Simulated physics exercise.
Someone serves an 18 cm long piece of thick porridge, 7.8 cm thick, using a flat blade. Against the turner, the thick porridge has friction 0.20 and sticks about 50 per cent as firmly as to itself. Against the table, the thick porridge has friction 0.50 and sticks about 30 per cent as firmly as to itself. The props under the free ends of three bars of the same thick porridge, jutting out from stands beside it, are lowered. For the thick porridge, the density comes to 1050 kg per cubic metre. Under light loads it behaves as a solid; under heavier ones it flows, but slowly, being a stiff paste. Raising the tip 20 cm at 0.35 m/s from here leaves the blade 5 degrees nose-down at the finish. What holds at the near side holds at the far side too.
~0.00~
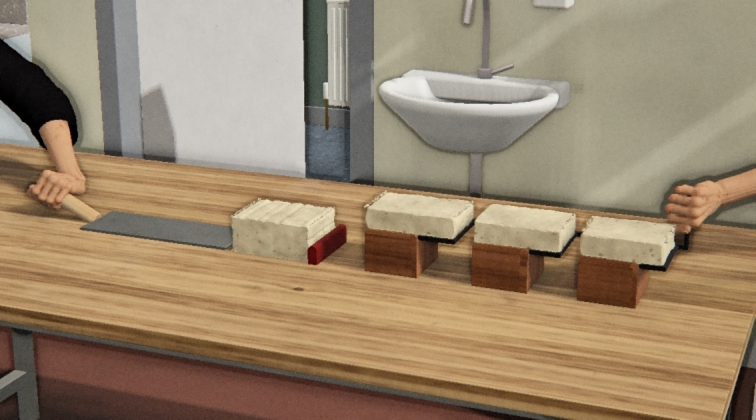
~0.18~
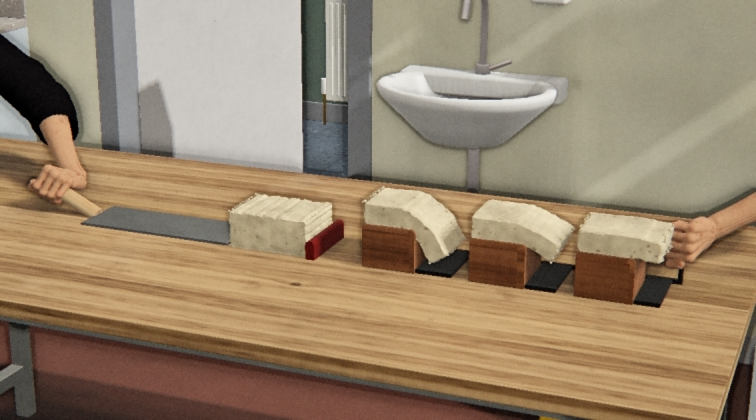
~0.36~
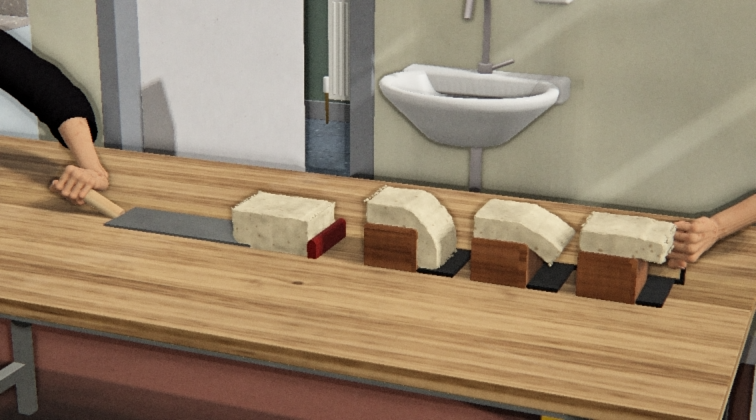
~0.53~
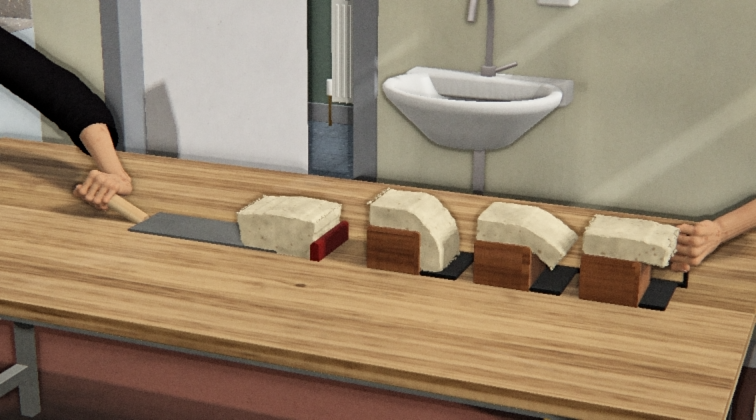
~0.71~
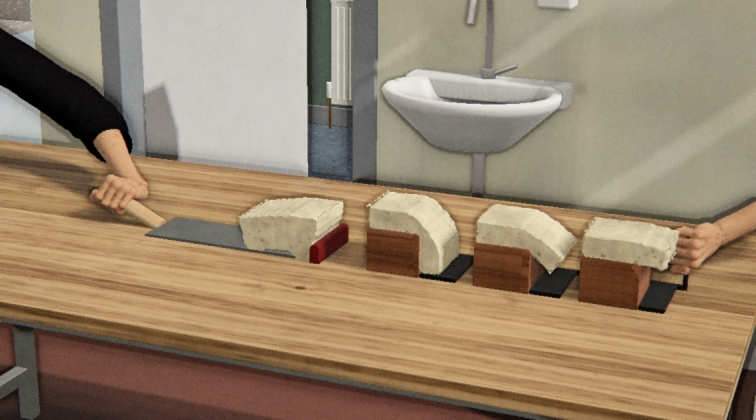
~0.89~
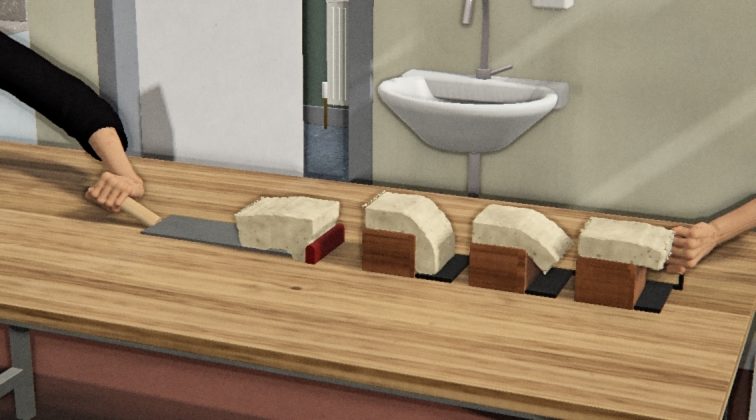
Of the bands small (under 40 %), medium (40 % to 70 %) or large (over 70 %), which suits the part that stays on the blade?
Large.
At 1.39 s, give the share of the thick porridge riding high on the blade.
Near 100 %.
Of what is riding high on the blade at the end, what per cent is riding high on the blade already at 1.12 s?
I'd put it near 40 per cent.
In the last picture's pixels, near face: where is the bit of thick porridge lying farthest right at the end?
It shows up near (319, 139) in the last picture.
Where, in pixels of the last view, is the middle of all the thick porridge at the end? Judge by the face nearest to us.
I'd place it around (278, 143).
By 1.12 s, the tip is 8.4 cm up.
By 1.39 s, the tip is 18 cm up.
By 1.65 s, the tip is 20 cm up and 100 % is riding high on the blade.
By 1.92 s, the tip is 20 cm up and 100 % is riding high on the blade.
By 2.20 s, at the end, the tip is 20 cm up and 100 % is riding high on the blade.
